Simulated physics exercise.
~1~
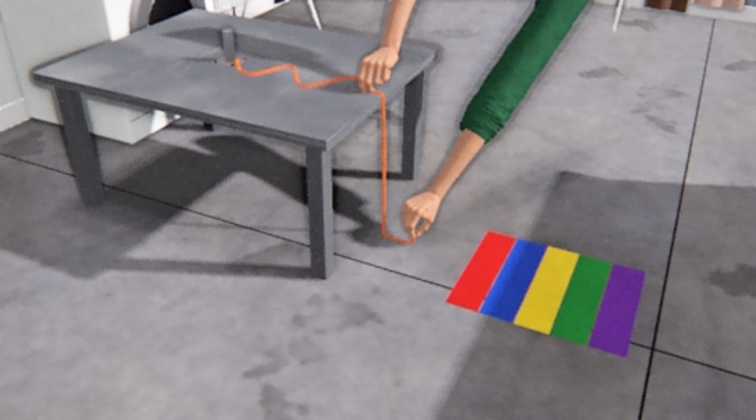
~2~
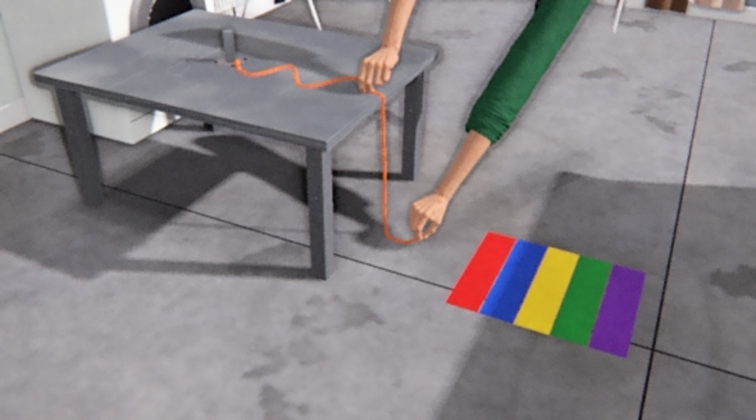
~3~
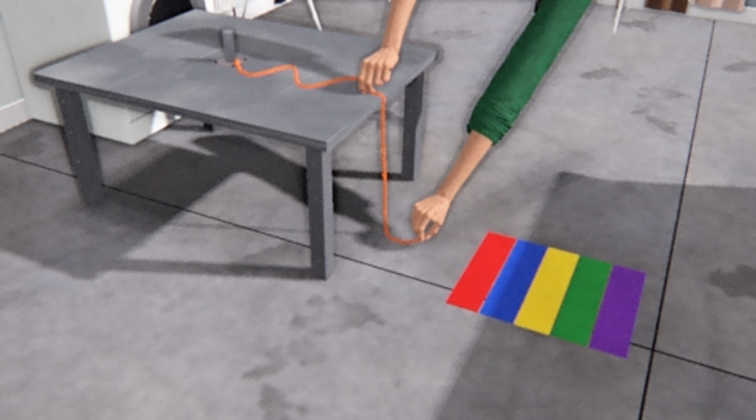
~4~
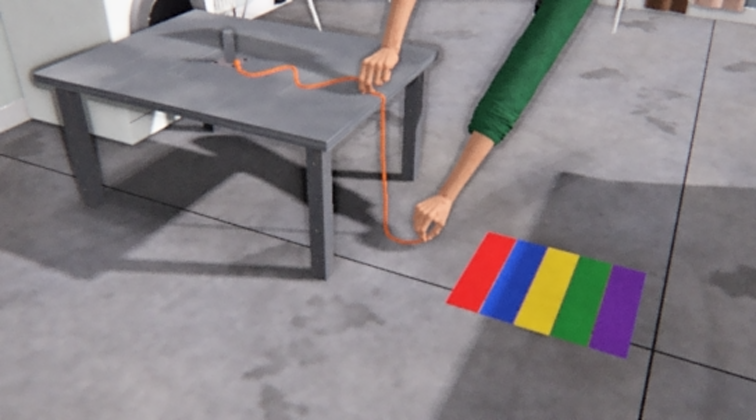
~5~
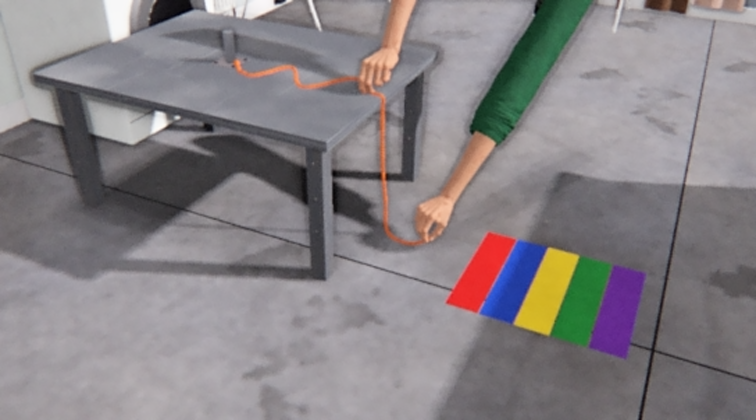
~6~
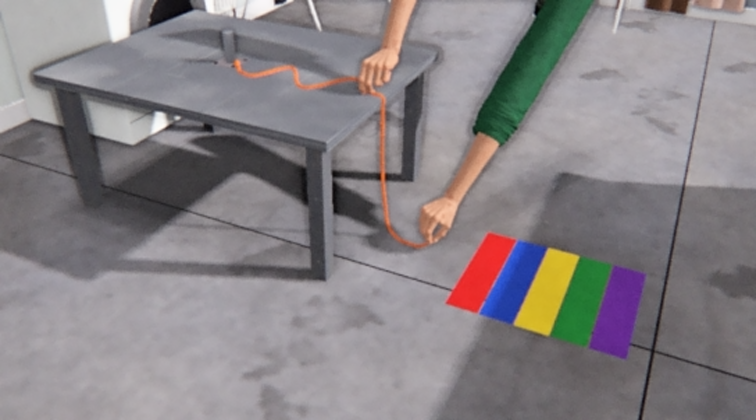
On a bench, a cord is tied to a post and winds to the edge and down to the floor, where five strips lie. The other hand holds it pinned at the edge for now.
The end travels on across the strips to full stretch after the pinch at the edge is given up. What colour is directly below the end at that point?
The colour below it is purple.
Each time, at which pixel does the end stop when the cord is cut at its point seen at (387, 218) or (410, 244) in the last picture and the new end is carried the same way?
Result 1: (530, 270). Result 2: (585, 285).
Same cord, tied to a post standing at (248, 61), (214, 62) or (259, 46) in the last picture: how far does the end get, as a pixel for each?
Estimated pixels per try: (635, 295); (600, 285); (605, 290).
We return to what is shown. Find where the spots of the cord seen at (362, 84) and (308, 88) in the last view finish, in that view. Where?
To (421, 124) for the first and to (364, 90) for the second.
Soon after, end near (554, 274); over yellow.
After that, end near (595, 286); over green.
At the stop, end near (621, 293); over purple. It gets as far as the purple strip.
